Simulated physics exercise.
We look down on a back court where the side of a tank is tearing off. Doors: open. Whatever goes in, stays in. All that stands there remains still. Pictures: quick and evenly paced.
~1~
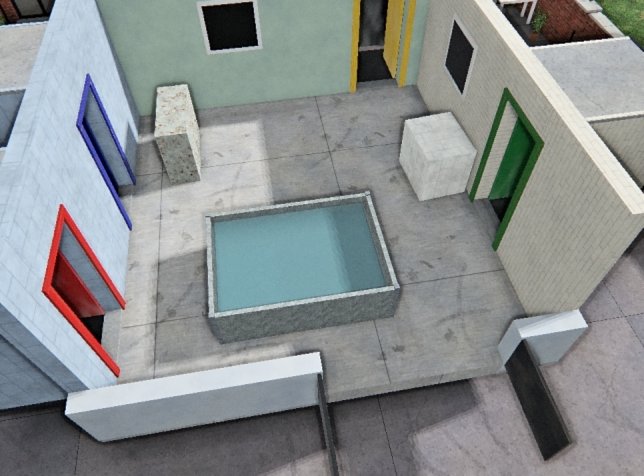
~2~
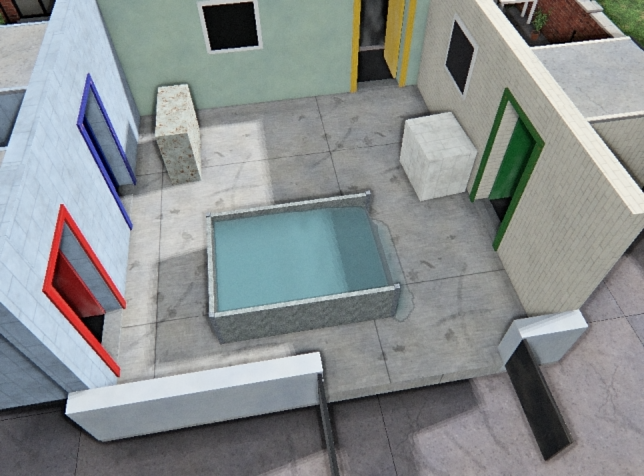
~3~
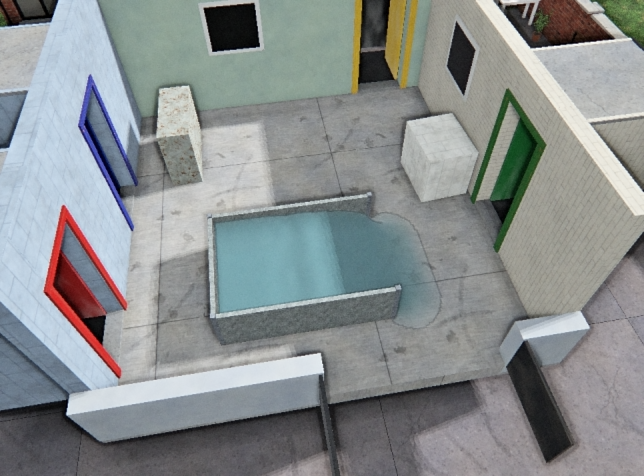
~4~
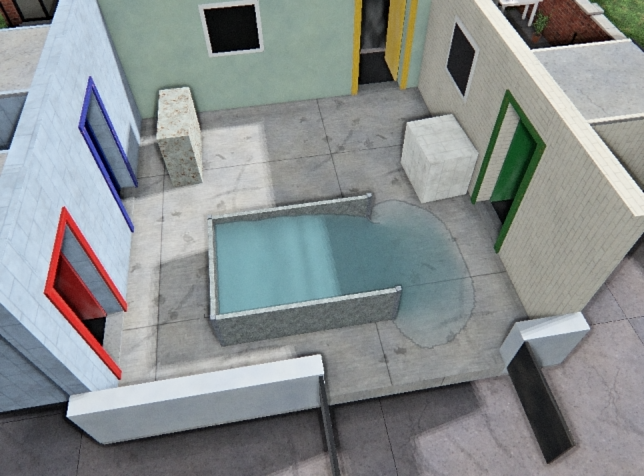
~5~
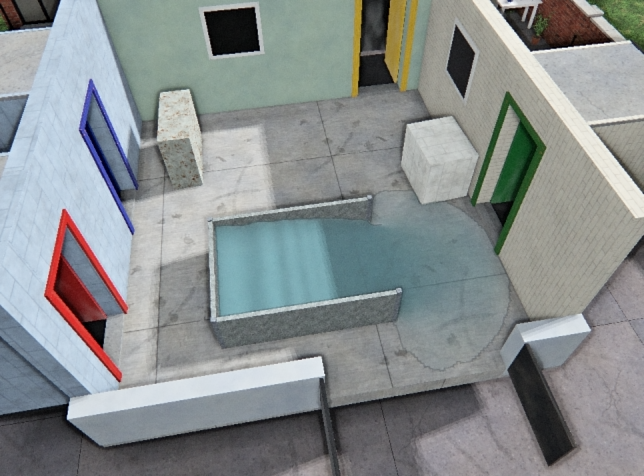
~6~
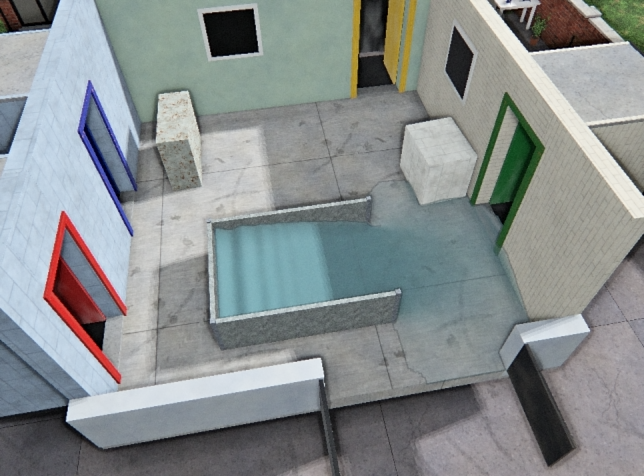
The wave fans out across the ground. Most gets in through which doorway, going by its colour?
Through the green door.
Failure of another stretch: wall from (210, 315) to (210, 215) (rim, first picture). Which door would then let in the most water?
My answer: The door marked red.
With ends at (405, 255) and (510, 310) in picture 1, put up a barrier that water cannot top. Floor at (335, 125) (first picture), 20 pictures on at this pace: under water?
It would be submerged.
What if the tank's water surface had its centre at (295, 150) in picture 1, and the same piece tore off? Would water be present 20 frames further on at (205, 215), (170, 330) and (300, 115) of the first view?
Log, spots in order: Unwetted / unwetted / taken by the flood.
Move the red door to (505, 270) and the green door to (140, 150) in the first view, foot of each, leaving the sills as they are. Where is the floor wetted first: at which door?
That would be the one in red.
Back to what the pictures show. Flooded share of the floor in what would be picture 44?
I'd estimate some 65 per cent.
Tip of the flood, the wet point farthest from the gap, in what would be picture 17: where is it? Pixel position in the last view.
The front should reach about (422, 103).
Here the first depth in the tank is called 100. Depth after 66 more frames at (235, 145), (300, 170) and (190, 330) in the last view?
In the order asked, some 6, 2 and 2 in a hundred.
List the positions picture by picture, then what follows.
In the first frame, the water tank at (297, 253) is whole and still.
In the second frame, the front is at (397, 317), out from the gap at (377, 258).
In the third frame, water pours out at (378, 261) and has run to (421, 323).
In the fourth frame, water pours out at (378, 263) and has run to (426, 214).
In the fifth frame, the front is at (504, 293), out from the gap at (378, 265).
In the sixth frame, the front is at a hidden place, out from the gap at (377, 267).
A moment on, water covers 20 % of the floor; blue door not reached, red door not reached, yellow door not reached, green door a lot in.
Next, water covers 30 % of the floor; blue door not reached, red door not reached, yellow door not reached, green door a lot in.
Then, water covers 40 % of the floor; blue door not reached, red door not reached, yellow door wet at the sill, nothing in, green door a lot in.
Later, water covers 65 % of the floor; blue door not reached, red door not reached, yellow door a trickle in, green door a lot in.
In the end, water covers 80 % of the floor; blue door wet at the sill, nothing in, red door wet at the sill, nothing in, yellow door a trickle in, green door a lot in; the green door has let in the most.
